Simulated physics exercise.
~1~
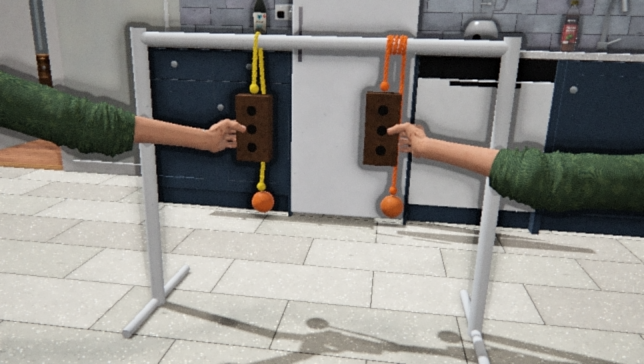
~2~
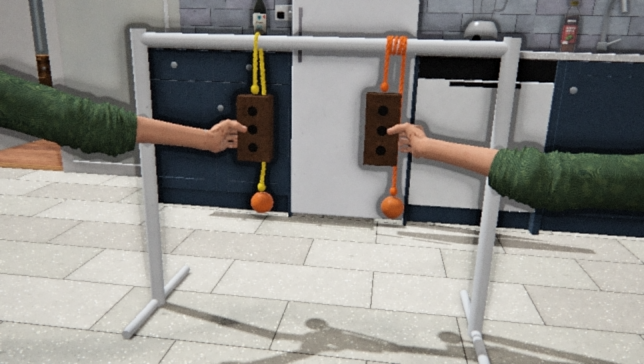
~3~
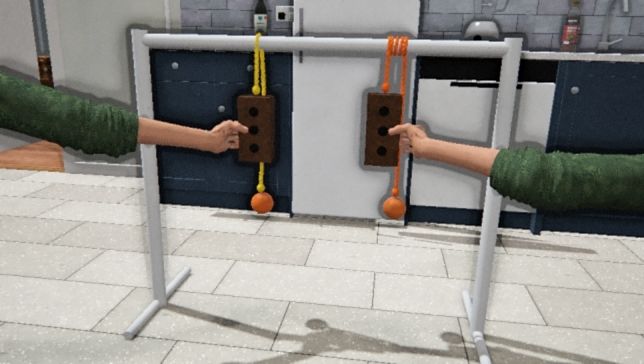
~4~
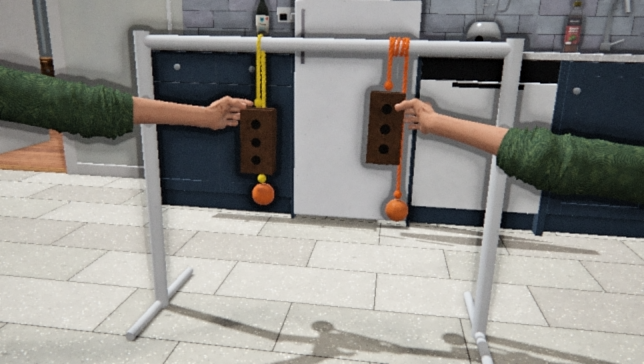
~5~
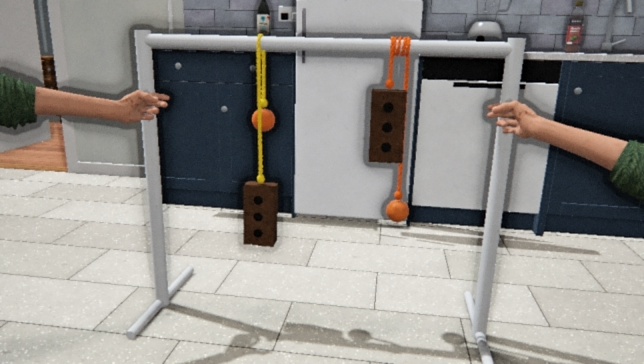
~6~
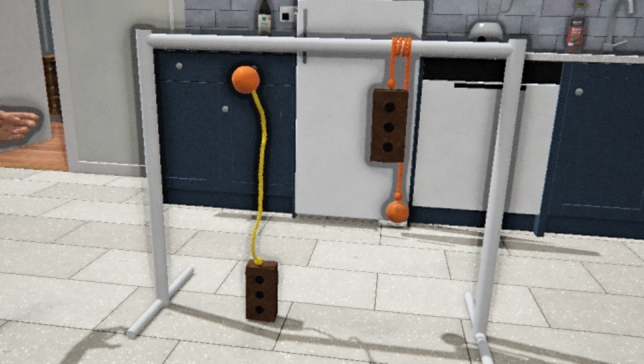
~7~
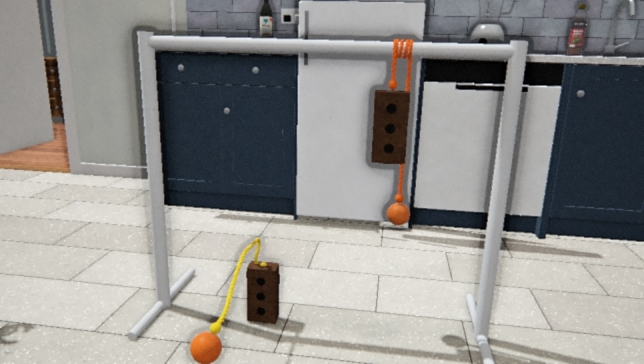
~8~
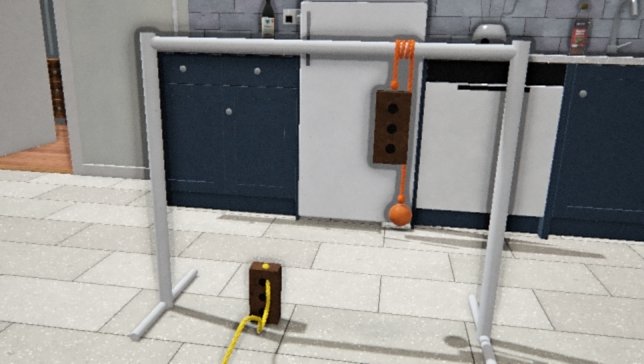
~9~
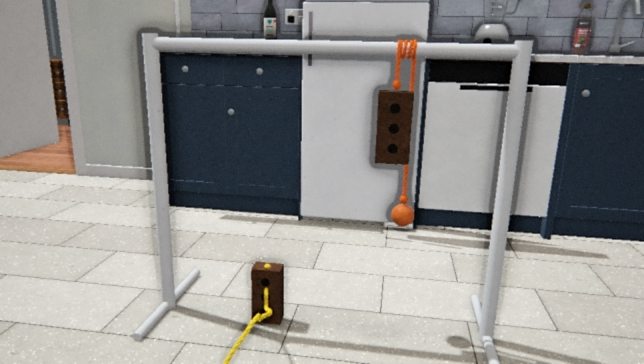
Two bricks hanging from a rail being released by hands, the left dropping to the floor while the right stays hanging.
